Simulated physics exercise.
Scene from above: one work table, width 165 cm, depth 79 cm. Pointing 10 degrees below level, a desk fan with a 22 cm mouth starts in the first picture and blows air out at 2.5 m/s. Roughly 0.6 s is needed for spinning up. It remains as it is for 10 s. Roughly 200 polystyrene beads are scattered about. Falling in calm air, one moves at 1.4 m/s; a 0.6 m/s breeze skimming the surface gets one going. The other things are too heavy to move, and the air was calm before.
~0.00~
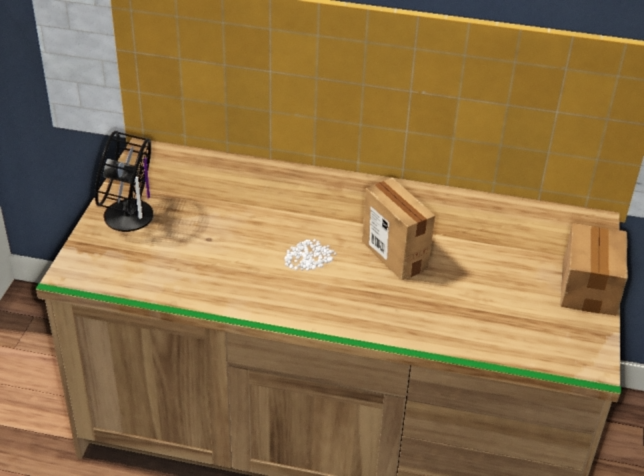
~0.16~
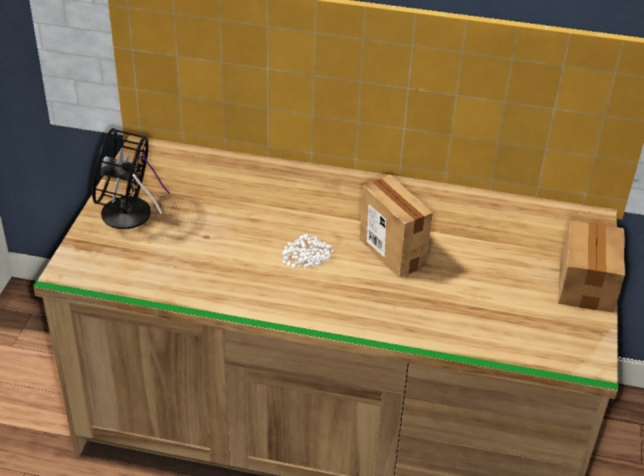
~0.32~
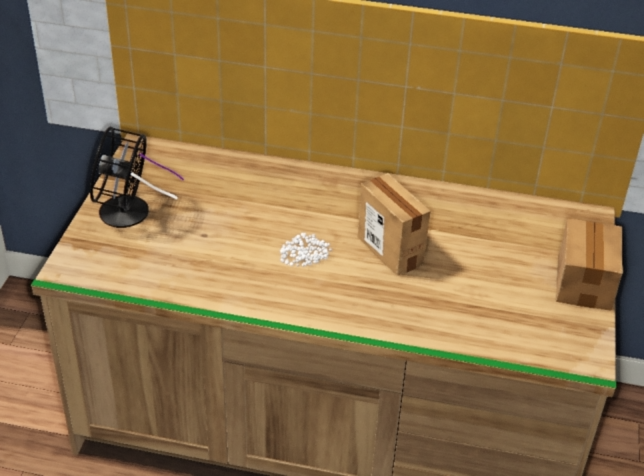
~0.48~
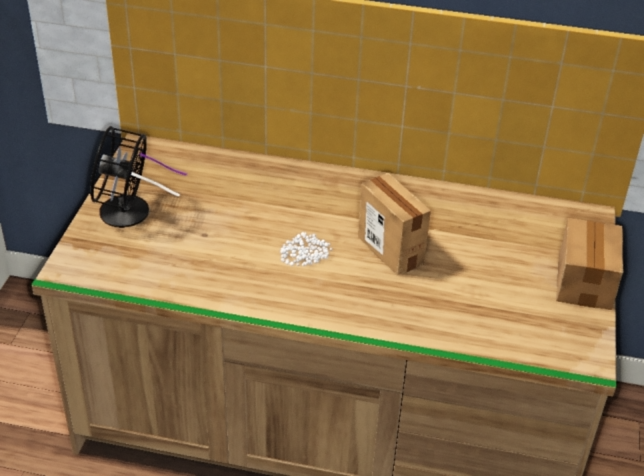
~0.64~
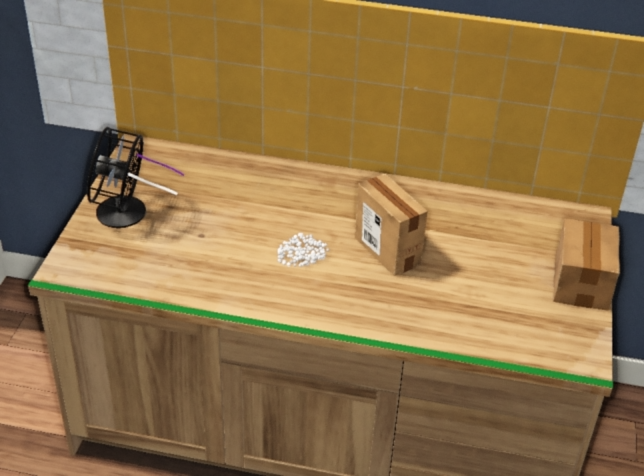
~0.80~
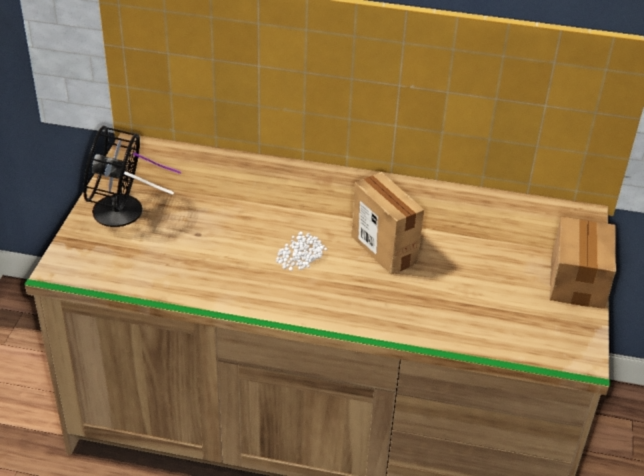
On a wooden worktop against yellow tiles, a black desk fan stands left of a small pile of white beads and two cardboard boxes. The fan's ribbons lift and stream out to the right. The beads stay put at first, then some shift slightly and the pile loosens.
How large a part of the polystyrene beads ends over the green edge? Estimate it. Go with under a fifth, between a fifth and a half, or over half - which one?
The amount goes past half.
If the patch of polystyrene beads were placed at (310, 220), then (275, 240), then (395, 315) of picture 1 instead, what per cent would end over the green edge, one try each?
In turn: 2 per cent, 80 per cent, 100 per cent.
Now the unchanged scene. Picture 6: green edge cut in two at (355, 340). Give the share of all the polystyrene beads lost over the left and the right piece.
My take is close to 10 percent on the left side and near 90 percent on the right.
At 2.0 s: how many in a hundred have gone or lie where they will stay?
100 %.
After 2.0 s, 98 % are over the green edge; 96 % have settled or left.
After 3.2 s, 100 % are over the green edge; 100 % have settled or left.
After 5.5 s, 100 % are over the green edge; 100 % have settled or left.
After 10.0 s, at the end, 100 % are over the green edge.
